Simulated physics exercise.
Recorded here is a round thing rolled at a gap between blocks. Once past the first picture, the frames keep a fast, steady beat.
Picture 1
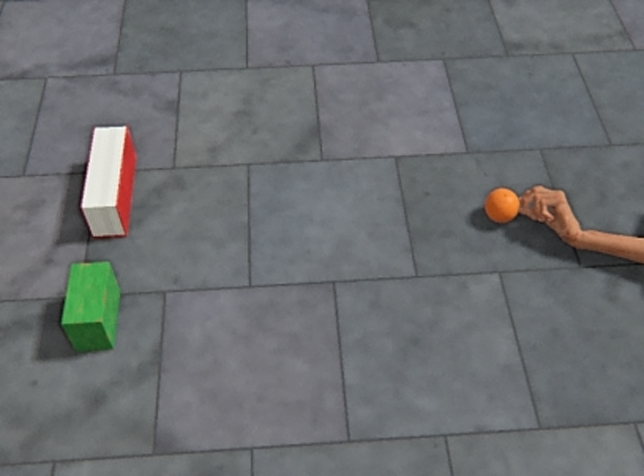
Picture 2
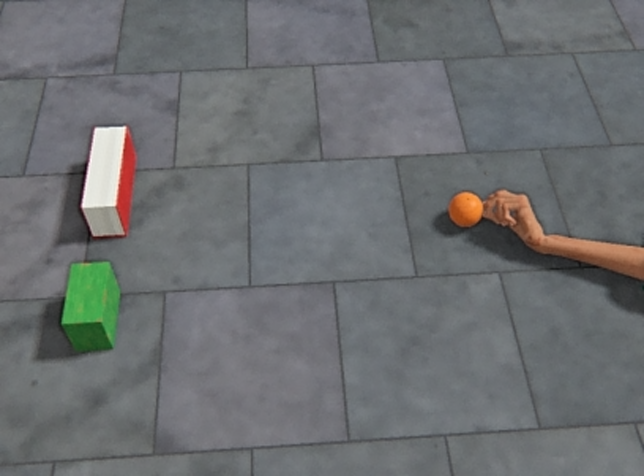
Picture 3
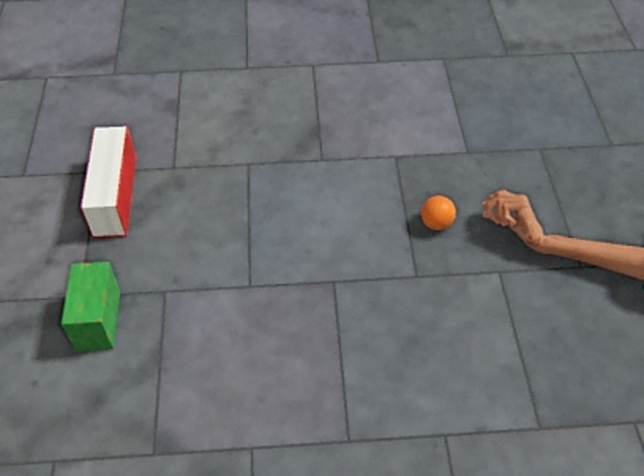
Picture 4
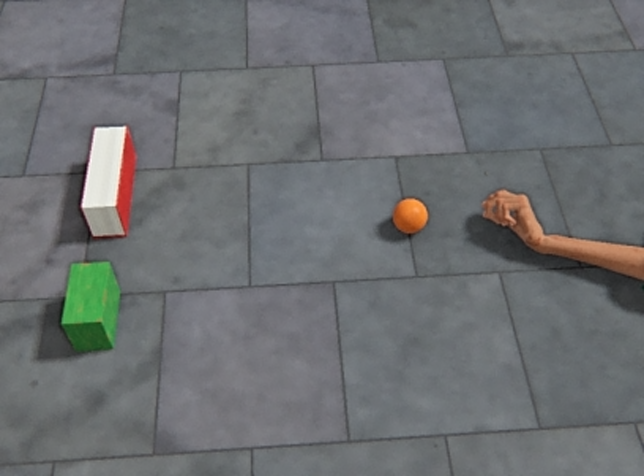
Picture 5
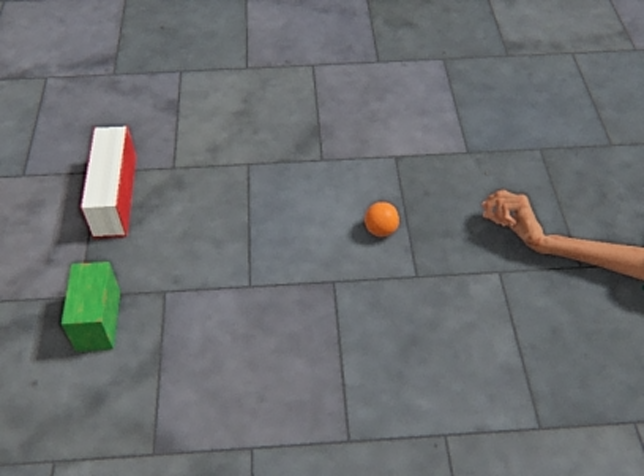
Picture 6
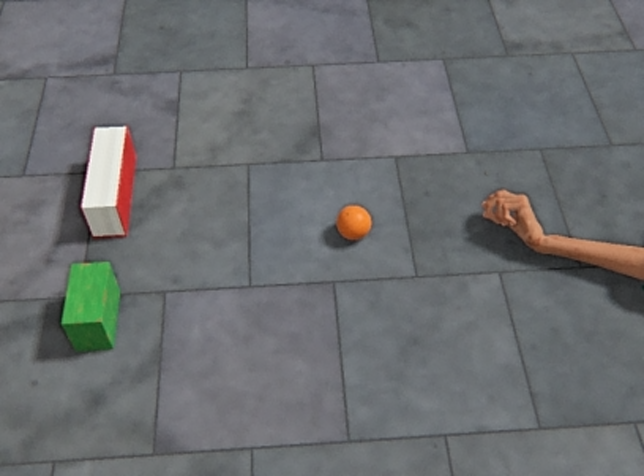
A floor of grey stone tiles is seen from above at an angle, and the view stays still. On the left, a red book with its pale page edges showing stands above a green block, while on the right a hand holds an orange. The hand moves left and releases the orange, then stays in place as the orange rolls steadily leftward and slightly downward across the tiles.
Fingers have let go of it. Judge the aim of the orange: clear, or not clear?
My bet is it slips past the obstacles.
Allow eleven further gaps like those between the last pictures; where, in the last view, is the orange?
I'd put it somewhere near (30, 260).
Then, 0.66 s on from there, orange heading on.
In the end, the orange passes through its gap.
